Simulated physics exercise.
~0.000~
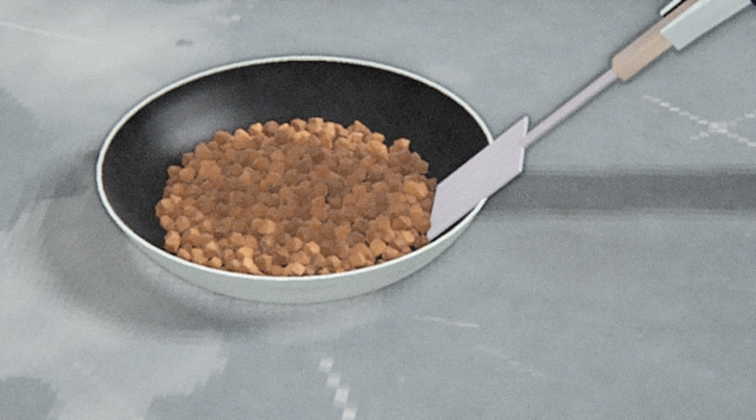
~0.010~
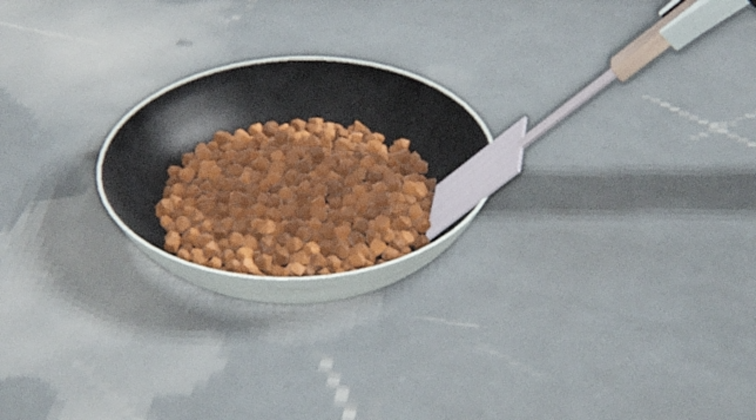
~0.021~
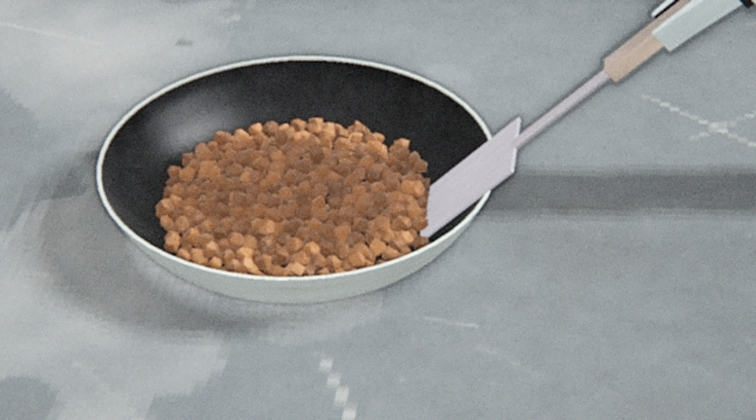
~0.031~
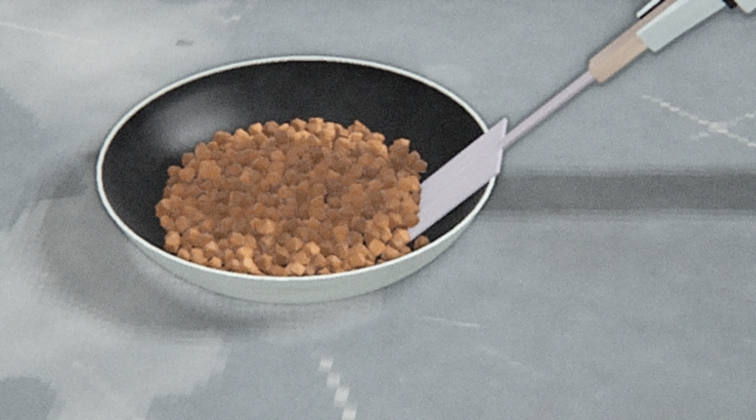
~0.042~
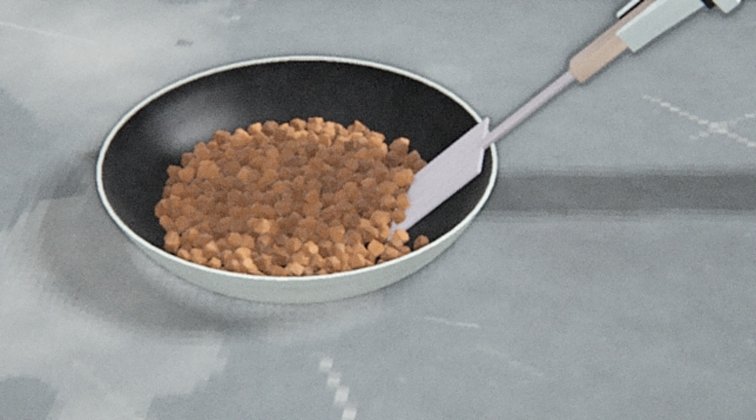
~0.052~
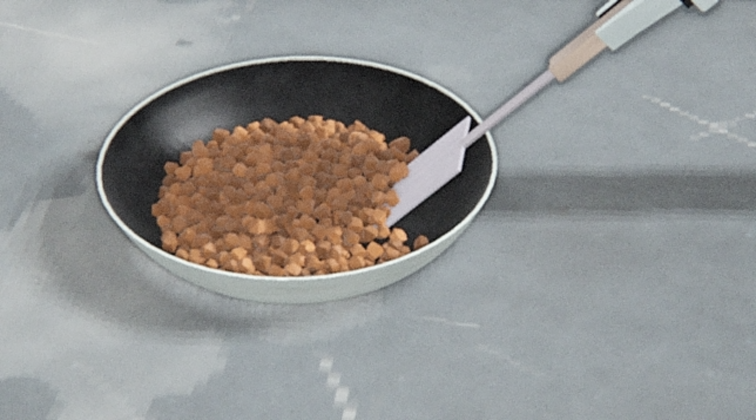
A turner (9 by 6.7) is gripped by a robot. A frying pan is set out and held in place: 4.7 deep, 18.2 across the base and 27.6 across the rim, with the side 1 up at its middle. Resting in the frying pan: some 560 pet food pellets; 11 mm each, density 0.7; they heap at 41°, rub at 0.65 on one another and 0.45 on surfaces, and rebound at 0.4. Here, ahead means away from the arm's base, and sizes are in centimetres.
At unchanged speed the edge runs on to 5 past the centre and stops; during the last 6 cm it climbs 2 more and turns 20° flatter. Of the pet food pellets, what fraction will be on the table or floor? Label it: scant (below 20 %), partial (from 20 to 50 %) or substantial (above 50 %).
Scant (below 20 %).
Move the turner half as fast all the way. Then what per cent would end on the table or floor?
Estimated result: Some 0 %.
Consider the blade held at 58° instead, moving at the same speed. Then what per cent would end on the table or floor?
That gives about 5 in a hundred.
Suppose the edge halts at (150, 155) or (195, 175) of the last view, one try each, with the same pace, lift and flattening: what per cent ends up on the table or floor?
Estimates, in order: 25 % and 5 %.
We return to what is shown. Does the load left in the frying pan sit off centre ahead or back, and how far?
Ahead, by around 5.0 cm.
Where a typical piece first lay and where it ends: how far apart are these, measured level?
I'd estimate close to 4 centimetres.
After 0.08 s, sloping 47°, highest piece 6 above the table; 563 in the frying pan.
After 0.10 s, sloping 41°, highest piece 7 above the table; 563 in the frying pan.
After 0.32 s, sloping 27°, highest piece 6 above the table; 548 in the frying pan, 11 on the table or floor, 4 on the blade or in flight.
After 1.37 s, sloping 27°, highest piece 6 above the table; 548 in the frying pan, 15 on the table or floor.
In the end, 548 in the frying pan, 15 on the table or floor. That is 3 % on the table or floor.
